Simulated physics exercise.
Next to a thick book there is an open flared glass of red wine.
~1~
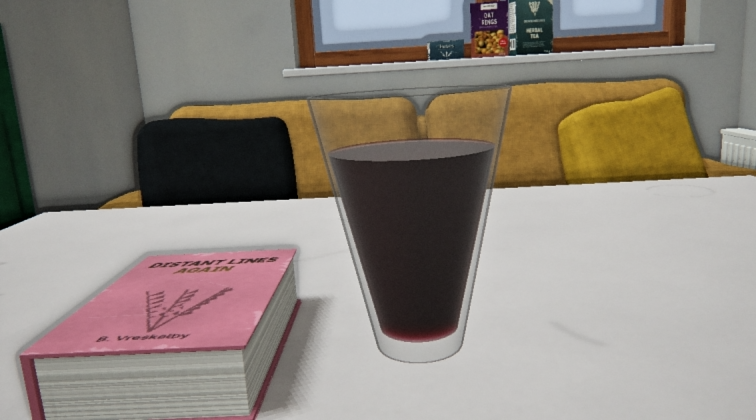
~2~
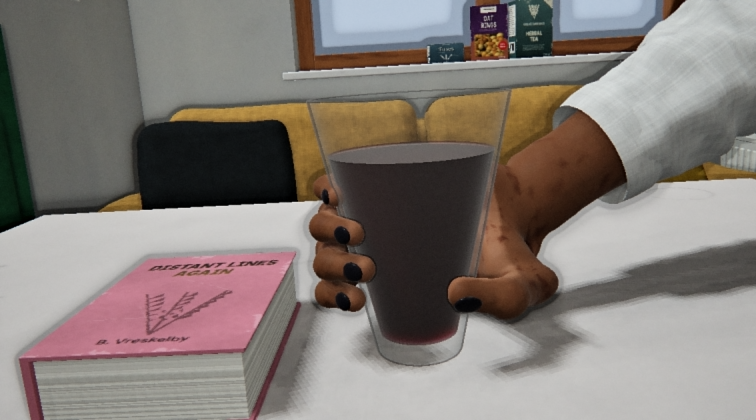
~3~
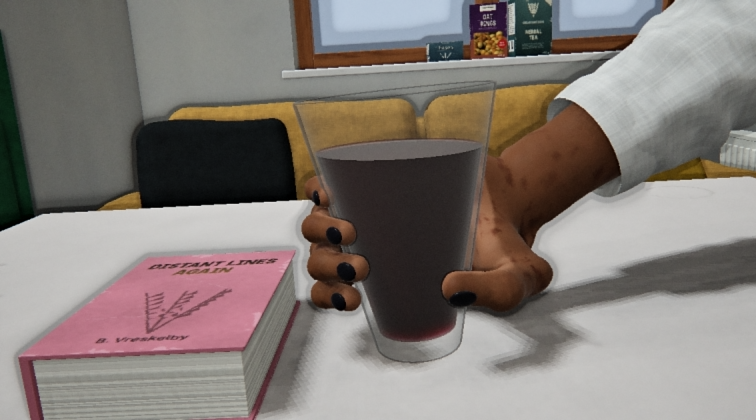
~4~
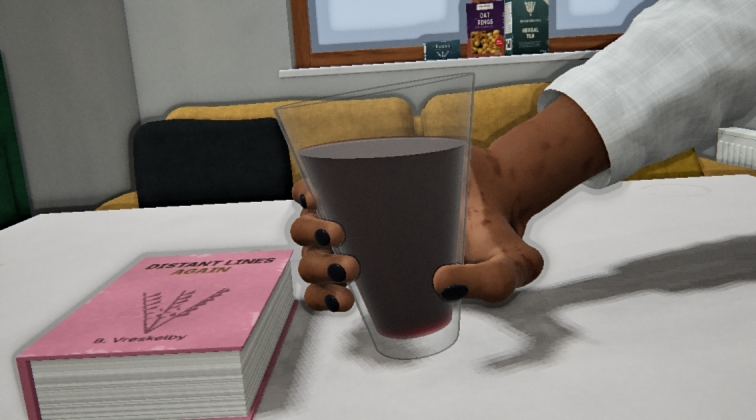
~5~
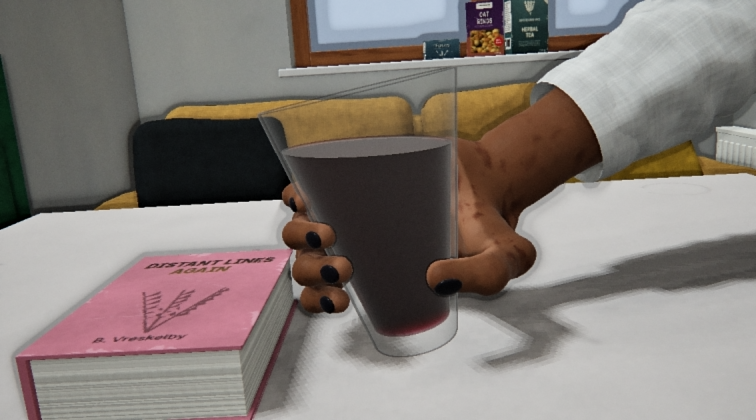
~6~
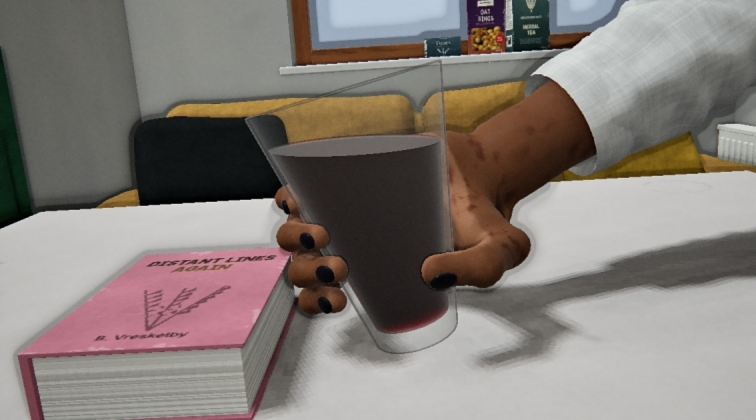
To begin with, a flared glass of dark liquid, about three quarters full, stands upright on a white table beside a thick pink book. A hand with dark nails reaches in from the right and grips it, then gradually tilts the glass leftward, its top leaning towards the book.
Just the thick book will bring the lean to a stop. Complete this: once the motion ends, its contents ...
Its contents have partly come out.
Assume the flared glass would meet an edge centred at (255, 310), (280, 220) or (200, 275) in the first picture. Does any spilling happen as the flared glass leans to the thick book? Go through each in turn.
Taking them in order: Overflows, keeps every drop, overflows.
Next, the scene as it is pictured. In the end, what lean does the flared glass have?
Somewhere near 45°, I'd say.
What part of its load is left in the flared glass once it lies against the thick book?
My estimate is some 80 in a hundred.
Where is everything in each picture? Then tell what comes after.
In the first frame, it stands upright; flared glass (413, 213) about three quarters full.
The second frame shows a hand takes hold; flared glass about three quarters full, surface at (410, 154); thick book (190, 325).
In the third frame, the top moves towards the thick book; flared glass (405, 213) about three quarters full.
The fourth frame shows on the way over; flared glass about three quarters full, surface at (384, 147); thick book (188, 323).
In the fifth frame, it is leaning; flared glass (386, 209) about three quarters full.
The sixth frame shows tipping on its foot; flared glass about three quarters full, surface at (361, 146); thick book (189, 321).
Soon after, the flared glass leans by about 25°; nothing has left it.
Later, the flared glass leans by about 40°; some has gone over its rim; nearly all of the red wine is inside.
In the end, the flared glass leans by about 45°, against the thick book; some has gone over its rim; about three quarters of the red wine is inside.
